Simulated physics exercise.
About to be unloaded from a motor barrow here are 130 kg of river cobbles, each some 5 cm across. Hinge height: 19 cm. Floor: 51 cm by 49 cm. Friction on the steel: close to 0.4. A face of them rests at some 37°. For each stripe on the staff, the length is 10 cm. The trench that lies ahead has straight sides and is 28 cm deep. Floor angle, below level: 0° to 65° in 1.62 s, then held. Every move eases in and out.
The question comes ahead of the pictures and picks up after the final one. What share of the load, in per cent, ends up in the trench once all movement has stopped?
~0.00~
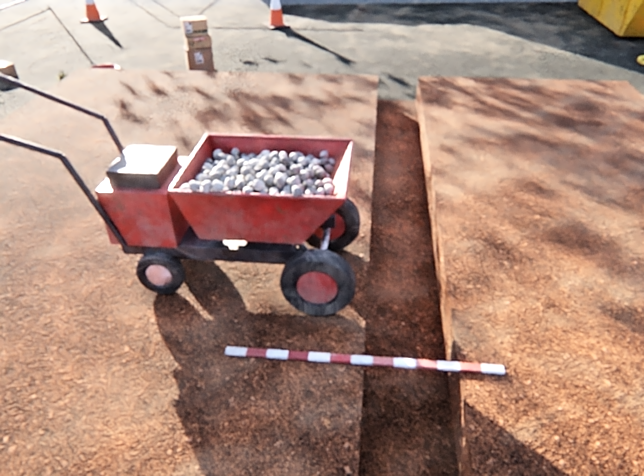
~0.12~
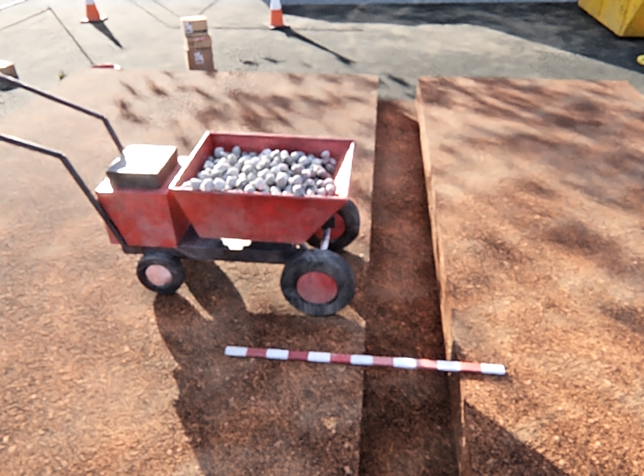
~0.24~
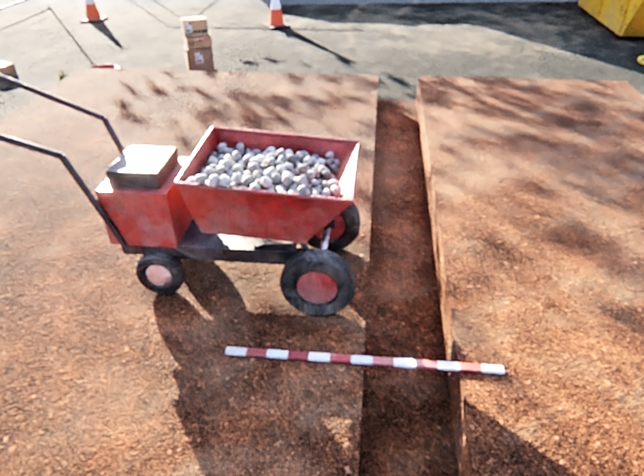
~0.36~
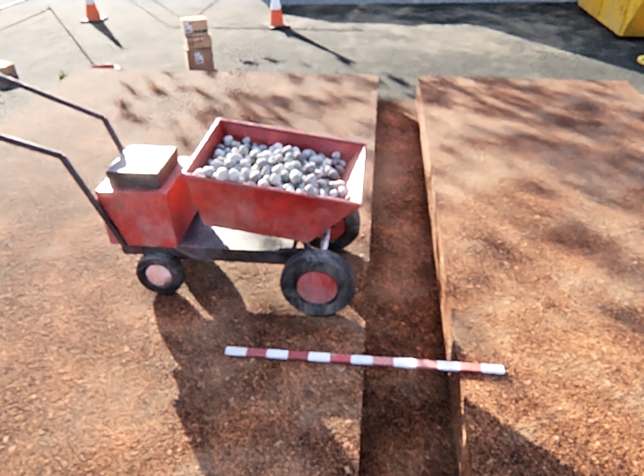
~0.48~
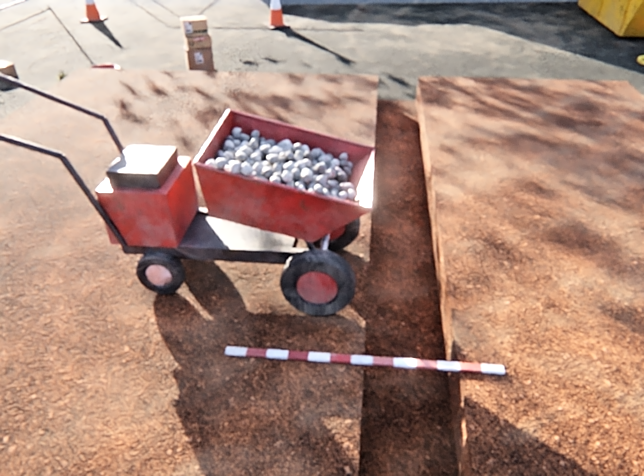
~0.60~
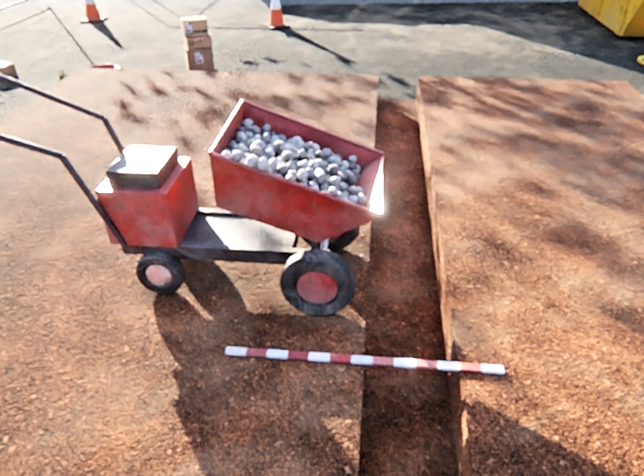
About 52 per cent.
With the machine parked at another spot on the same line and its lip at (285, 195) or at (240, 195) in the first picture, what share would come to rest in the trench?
Roughly 90 in a hundred from the first, 60 in a hundred from the second.
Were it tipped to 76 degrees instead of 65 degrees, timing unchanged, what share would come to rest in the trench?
Then roughly 50 percent.
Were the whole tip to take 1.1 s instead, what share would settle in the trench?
Something close to 45 per cent.
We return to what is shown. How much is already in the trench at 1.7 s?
Close to 15 per cent has got there by then.
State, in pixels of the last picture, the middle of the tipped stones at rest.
Resting centre: About (437, 304).
After 1.2 s the floor is at 55°; 99 % in the skip, 1 % in the trench; the foremost stones are at (429, 243).
After 1.7 s the floor is at 65°; 68 % in the skip, 13 % in the trench, 19 % past the trench; the foremost stones are at (517, 291).
After 2.1 s the floor is at 65°; 41 % in the skip, 23 % in the trench, 36 % past the trench; the foremost stones are at (575, 298).
After 4.0 s the floor is at 65°; 11 % in the skip, 52 % in the trench, 36 % past the trench; the foremost stones are at (608, 311).
